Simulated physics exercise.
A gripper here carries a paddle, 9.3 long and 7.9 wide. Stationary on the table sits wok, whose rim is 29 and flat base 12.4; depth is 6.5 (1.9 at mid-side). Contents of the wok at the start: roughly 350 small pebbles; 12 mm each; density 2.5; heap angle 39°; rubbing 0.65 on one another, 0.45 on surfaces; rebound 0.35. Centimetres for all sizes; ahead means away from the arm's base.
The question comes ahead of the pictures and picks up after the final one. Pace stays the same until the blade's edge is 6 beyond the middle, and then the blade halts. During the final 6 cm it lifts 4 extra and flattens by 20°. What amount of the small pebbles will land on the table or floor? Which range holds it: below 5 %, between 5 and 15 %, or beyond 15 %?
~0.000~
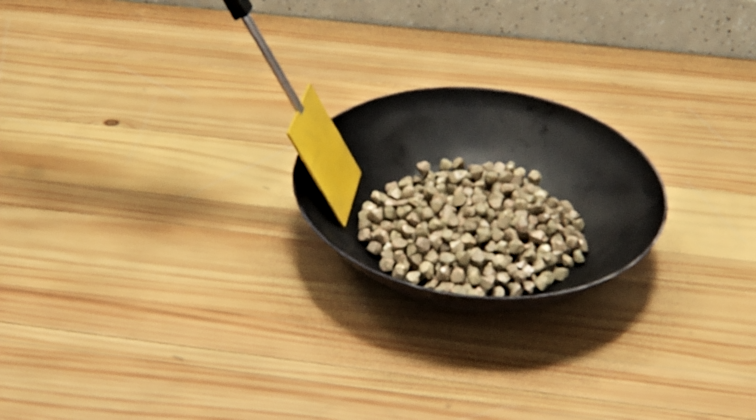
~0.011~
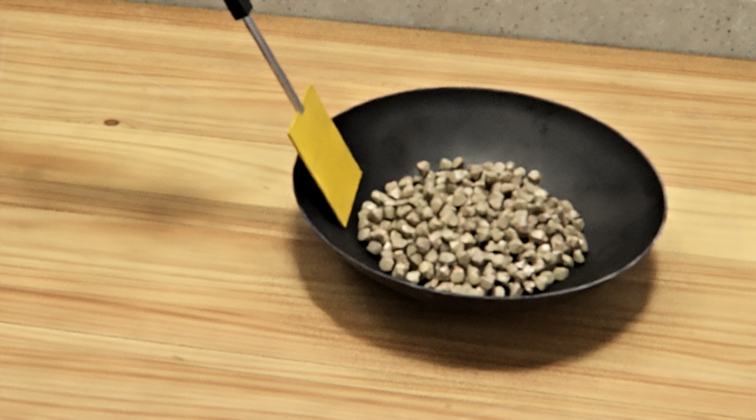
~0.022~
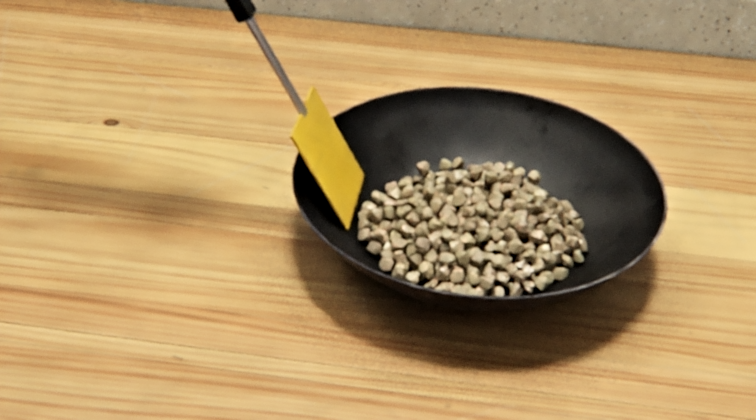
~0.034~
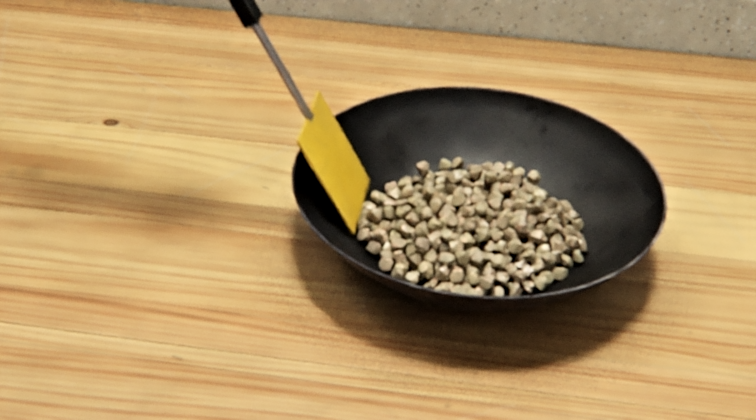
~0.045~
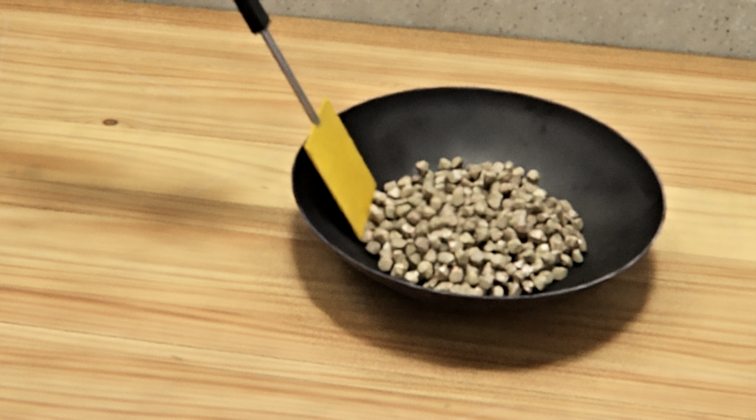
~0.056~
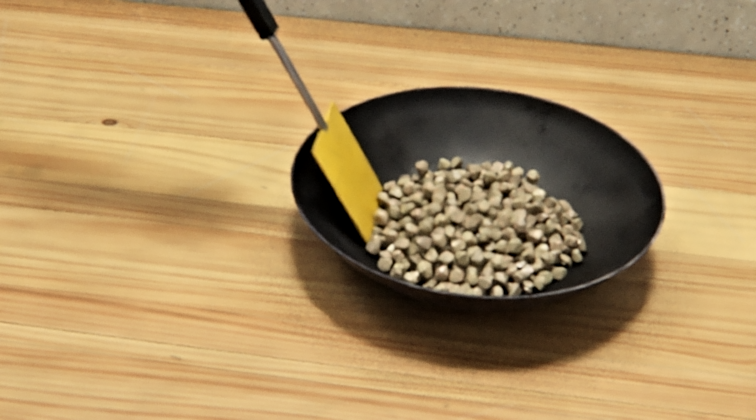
The range below 5 %.
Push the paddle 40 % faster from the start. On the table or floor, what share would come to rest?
About 0 per cent.
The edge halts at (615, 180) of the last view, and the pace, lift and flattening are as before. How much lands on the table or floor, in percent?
30 %.
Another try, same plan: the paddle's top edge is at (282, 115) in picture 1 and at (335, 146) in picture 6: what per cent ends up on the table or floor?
10 %.
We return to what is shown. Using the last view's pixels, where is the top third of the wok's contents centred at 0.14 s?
Centre estimated at around (531, 223).
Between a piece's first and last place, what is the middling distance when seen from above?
Somewhere near 5 centimetres, I reckon.
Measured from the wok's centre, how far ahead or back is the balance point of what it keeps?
Offset: About 5.0 cm, ahead.
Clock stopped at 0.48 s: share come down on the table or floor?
I'd say close to 2 in a hundred.
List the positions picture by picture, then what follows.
The first picture shows the paddle top edge at (299, 107), sloping 62°; upper third of the load around (477, 226), from x 365 to 580, top at y 165; 353 in the wok.
The second picture shows the paddle top edge at (299, 108), sloping 62°; upper third of the load around (477, 225), from x 365 to 580, top at y 165.
The third picture shows the paddle top edge at (302, 110), sloping 62°; upper third of the load around (477, 225), from x 365 to 580, top at y 165.
The fourth picture shows the paddle top edge at (308, 115), sloping 62°; upper third of the load around (476, 225), from x 365 to 580, top at y 165.
The fifth picture shows the paddle top edge at (316, 121), sloping 62°; upper third of the load around (476, 224), from x 365 to 580, top at y 165.
The sixth picture shows the paddle top edge at (323, 126), sloping 62°; upper third of the load around (475, 222), from x 375 to 580, top at y 165; 353 in the wok.
After 0.14 s, sloping 62°, highest piece 5 above the table; 353 in the wok.
After 0.23 s, sloping 54°, highest piece 7 above the table; 353 in the wok.
After 0.48 s, sloping 42°, highest piece 7 above the table; 349 in the wok, 4 on the table or floor.
After 1.53 s, sloping 42°, highest piece 7 above the table; 349 in the wok, 4 on the table or floor.
In the end, 349 in the wok, 4 on the table or floor. That is 1 % on the table or floor.
